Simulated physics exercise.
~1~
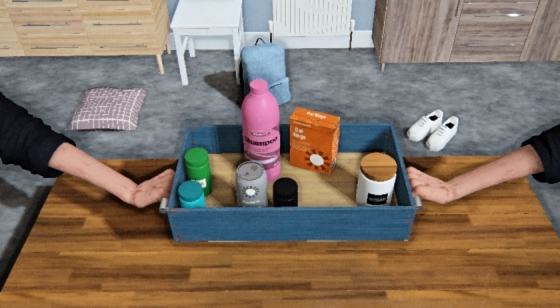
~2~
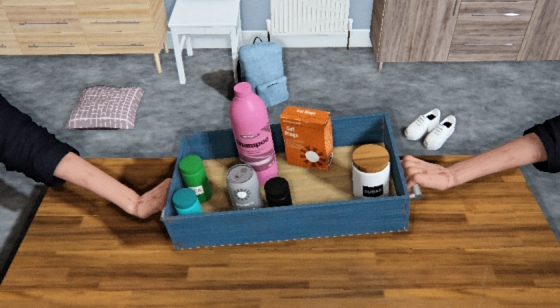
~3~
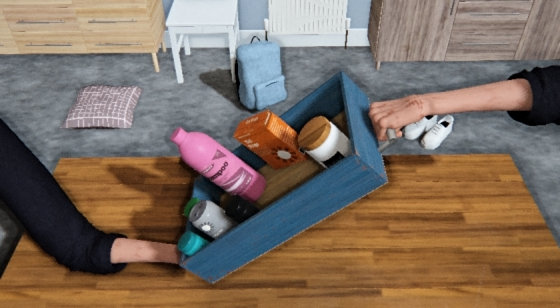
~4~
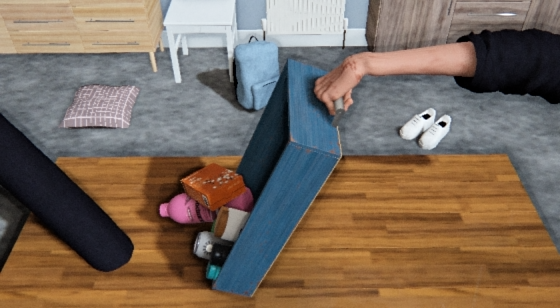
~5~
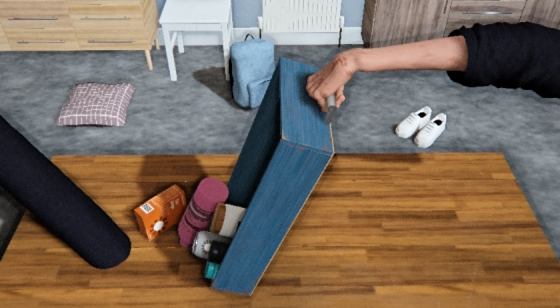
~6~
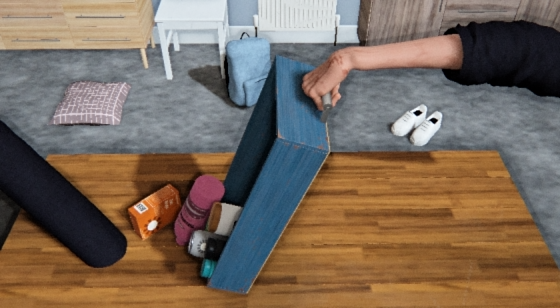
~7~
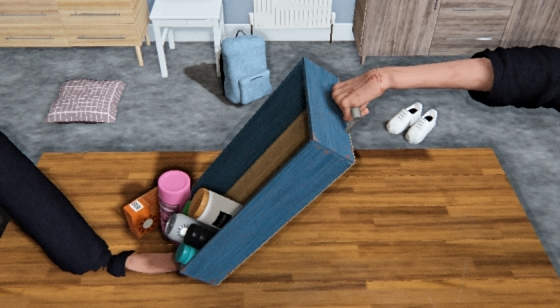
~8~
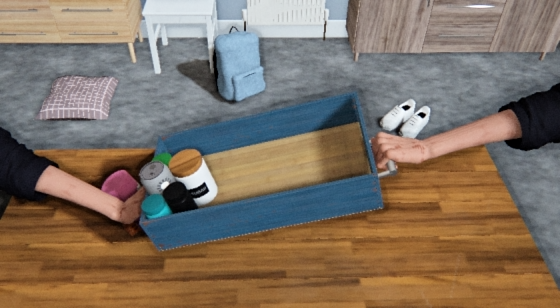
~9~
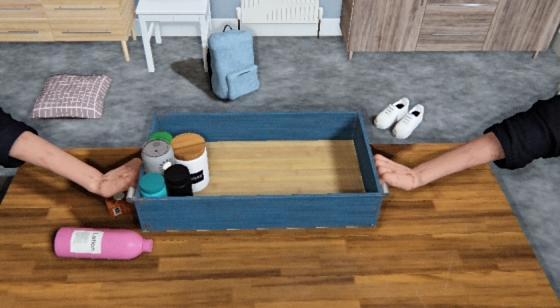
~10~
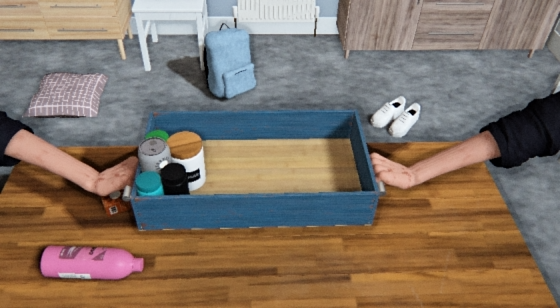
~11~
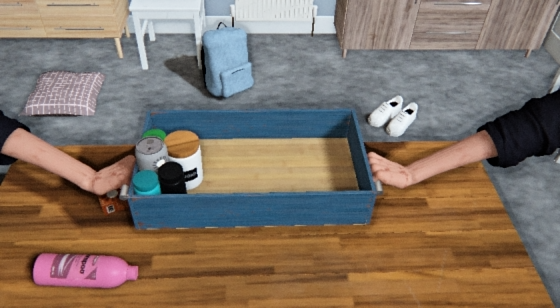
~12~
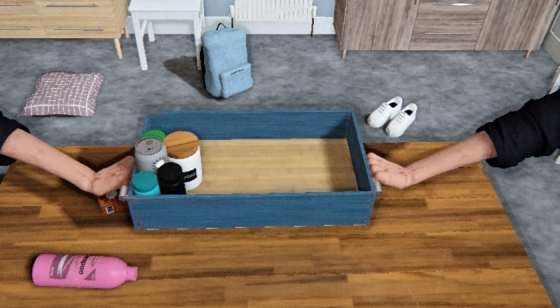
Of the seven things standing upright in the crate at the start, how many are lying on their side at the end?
Two of them end on their side, the pink bottle and the orange packet, both on the table outside the crate.
